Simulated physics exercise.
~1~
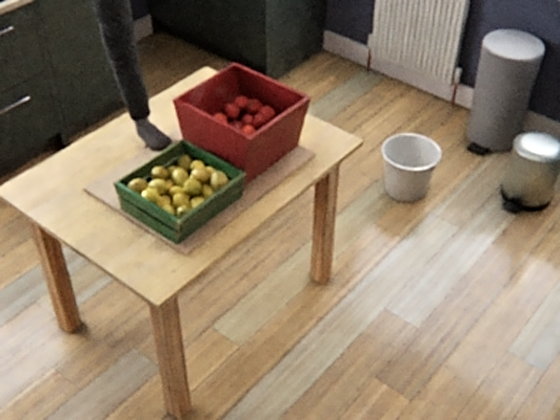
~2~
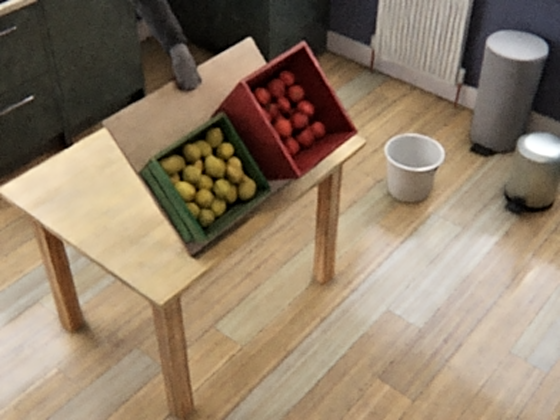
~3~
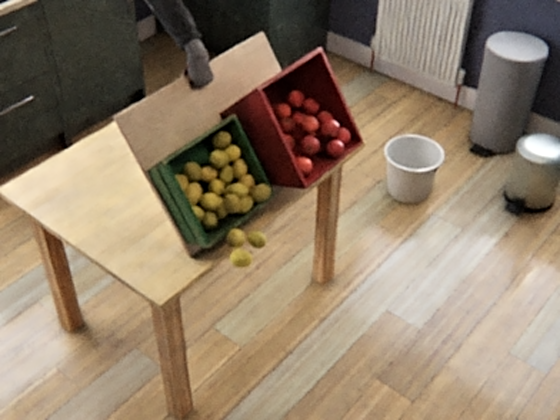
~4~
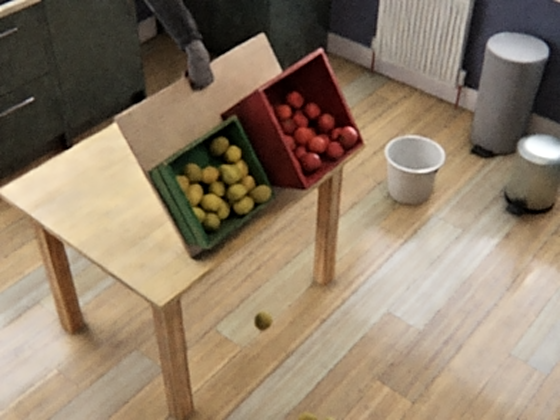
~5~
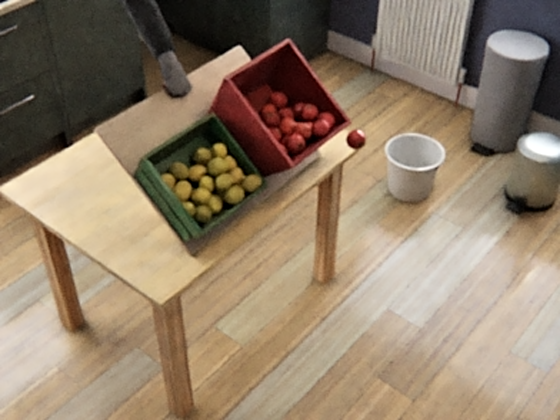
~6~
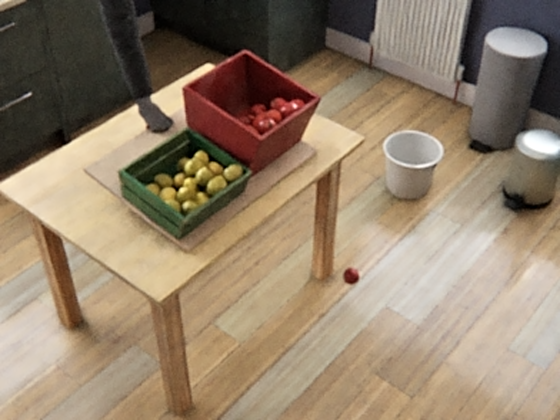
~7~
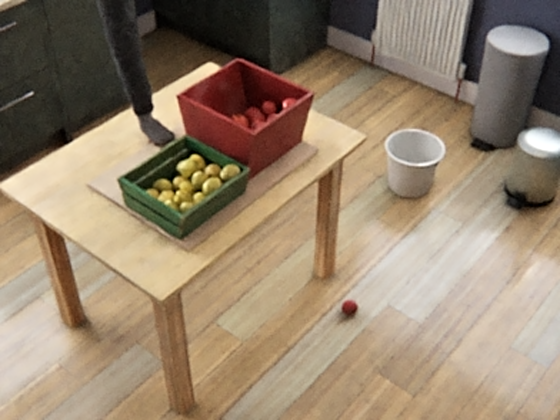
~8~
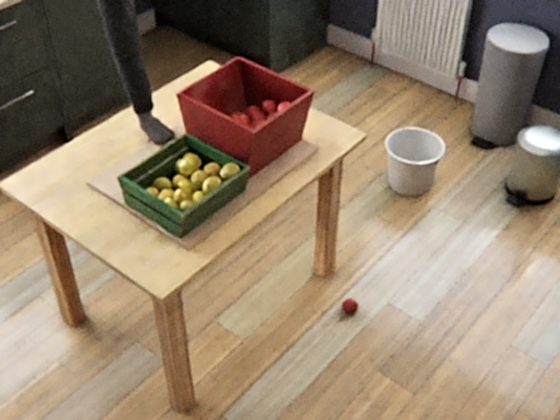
To begin with, a red tray of tomatoes and a green tray of lemons sit on a board on a wooden table, with a dark-sleeved arm reaching to the board's edge. The hand lifts that edge, tipping the board and both trays steeply towards the right. A few lemons spill over the green tray's lower end and drop to the floor. As the board is lowered, a single tomato slips out of the red tray and falls too. Finally the board lies flat again, most of the fruit still in the trays, and the tomato rests on the floorboards.
